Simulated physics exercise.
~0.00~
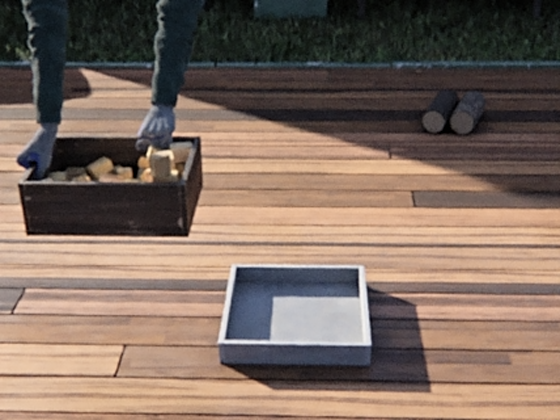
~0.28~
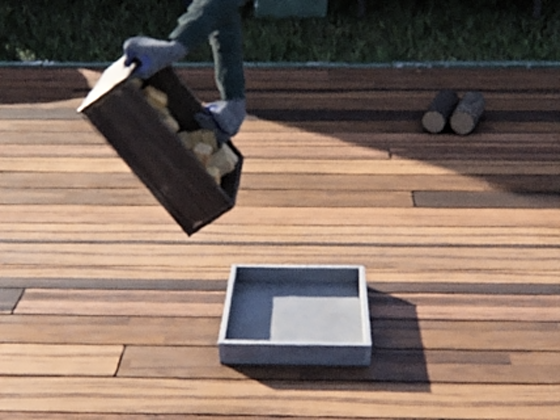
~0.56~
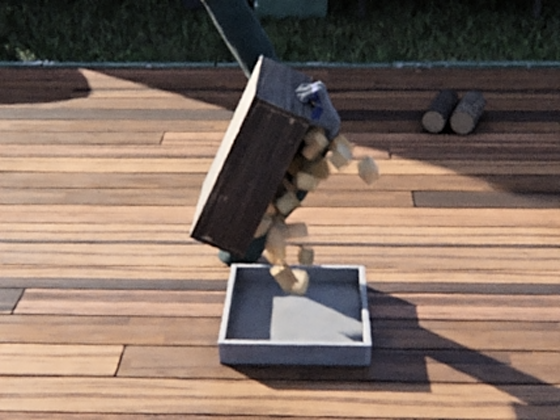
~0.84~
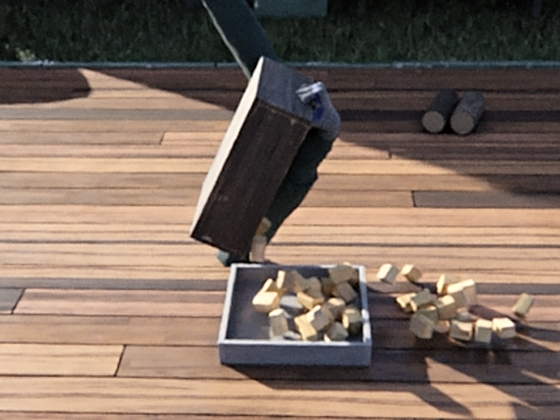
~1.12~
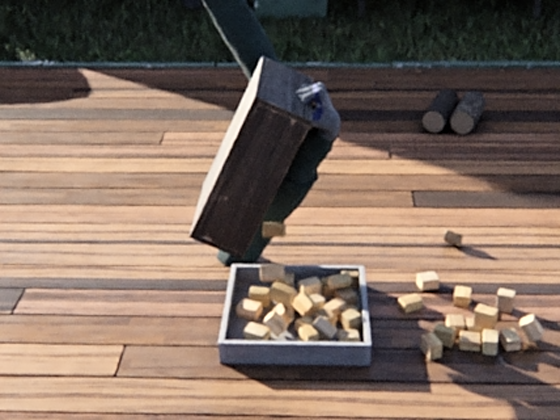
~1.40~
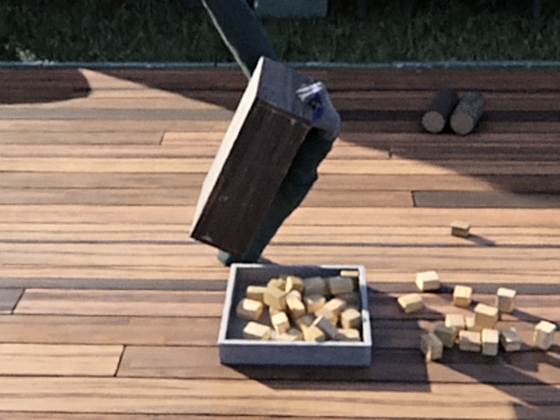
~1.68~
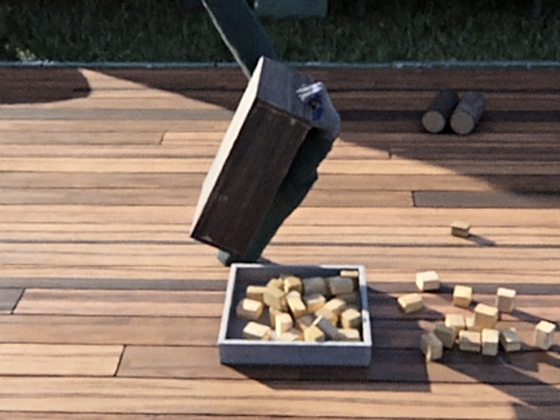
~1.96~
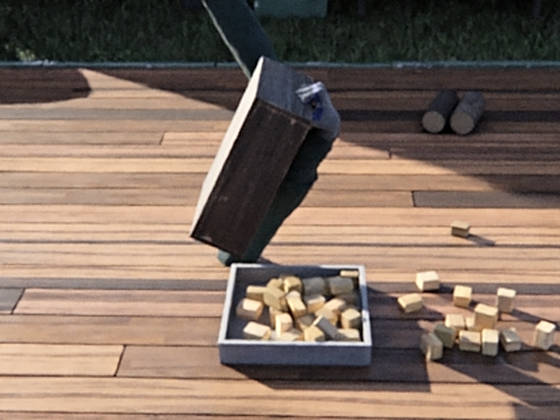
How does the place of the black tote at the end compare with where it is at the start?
At the start the black tote is at the left of the deck, beyond and to the left of the grey basket. By the end it is farther right and a little higher in view, held steeply tipped just above the far left part of the basket.
The footage shows gloved hands lifting a black tote of timber offcuts from the left and tipping it over a grey basket on a wooden deck. The pieces tumble out, most settling in the basket and the rest scattered to its right, while the emptied tote stays tilted.
